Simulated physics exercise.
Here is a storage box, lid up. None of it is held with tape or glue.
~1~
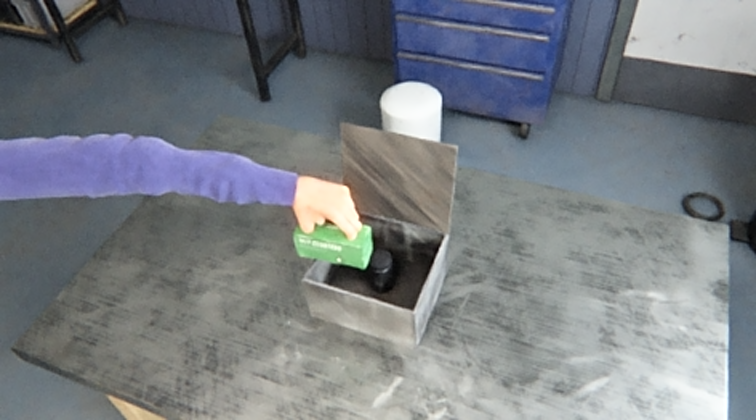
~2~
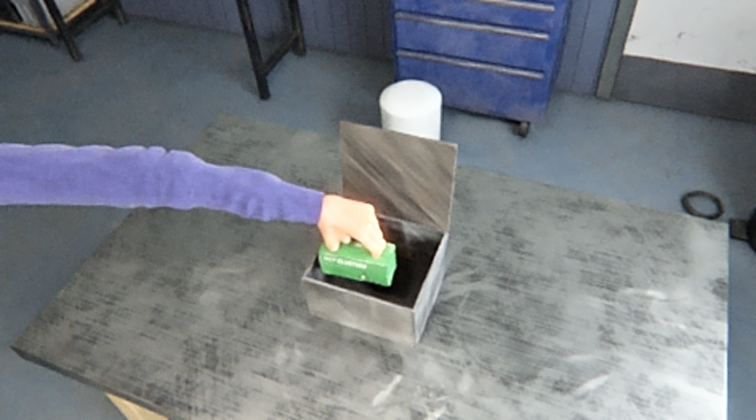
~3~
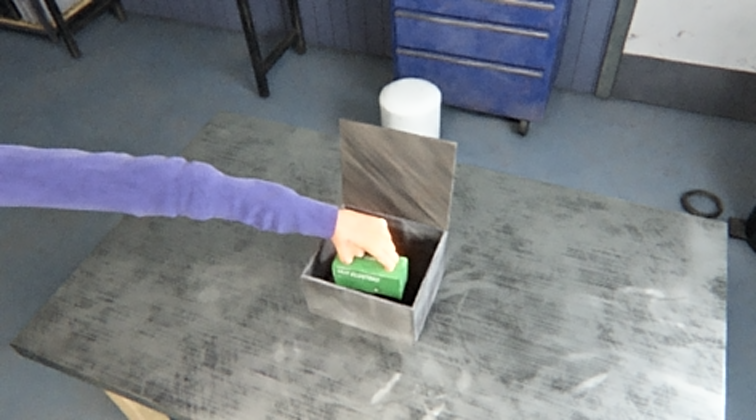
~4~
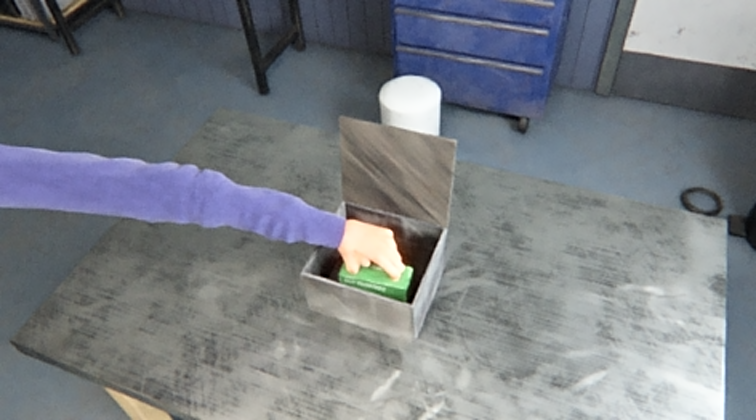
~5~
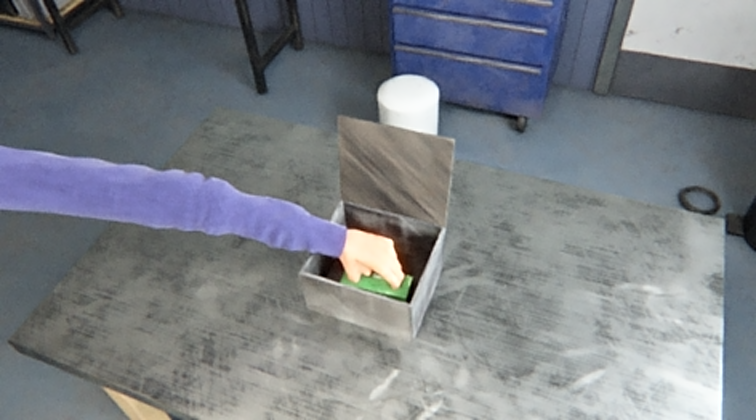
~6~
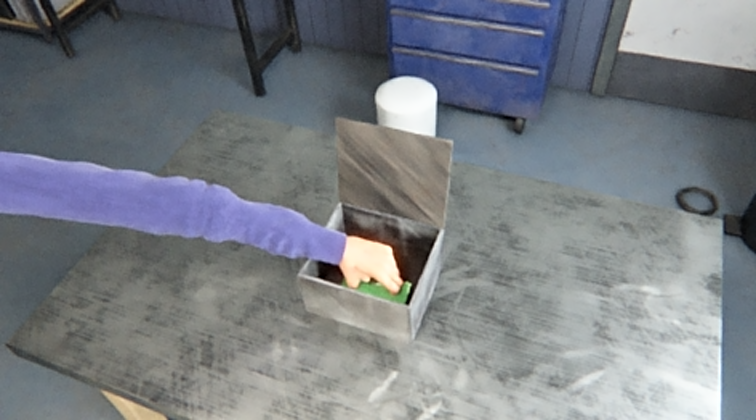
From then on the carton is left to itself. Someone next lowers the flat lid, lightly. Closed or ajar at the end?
Drops home.
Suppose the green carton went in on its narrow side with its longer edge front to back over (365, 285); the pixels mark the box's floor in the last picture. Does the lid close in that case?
Then the box lid comes to rest down.
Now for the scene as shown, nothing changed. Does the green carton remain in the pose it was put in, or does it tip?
By the end the green carton has kept its angle.
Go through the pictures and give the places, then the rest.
The first frame shows still above its spot; green carton (334, 242); black shaker (381, 272).
The second frame shows still above its spot; green carton (358, 259).
The third frame shows still above its spot; green carton (370, 272).
The fourth frame shows still above its spot; green carton (377, 281).
The fifth frame shows still above its spot.
The sixth frame shows in place under the hand.
Then, 1.50 s after the last picture, lid 69° above the rim.
Then, 1.80 s after the last picture, lid 32° above the rim.
At rest, lid shut; both in place. Seen from the same camera at the end, green carton near (376, 296).
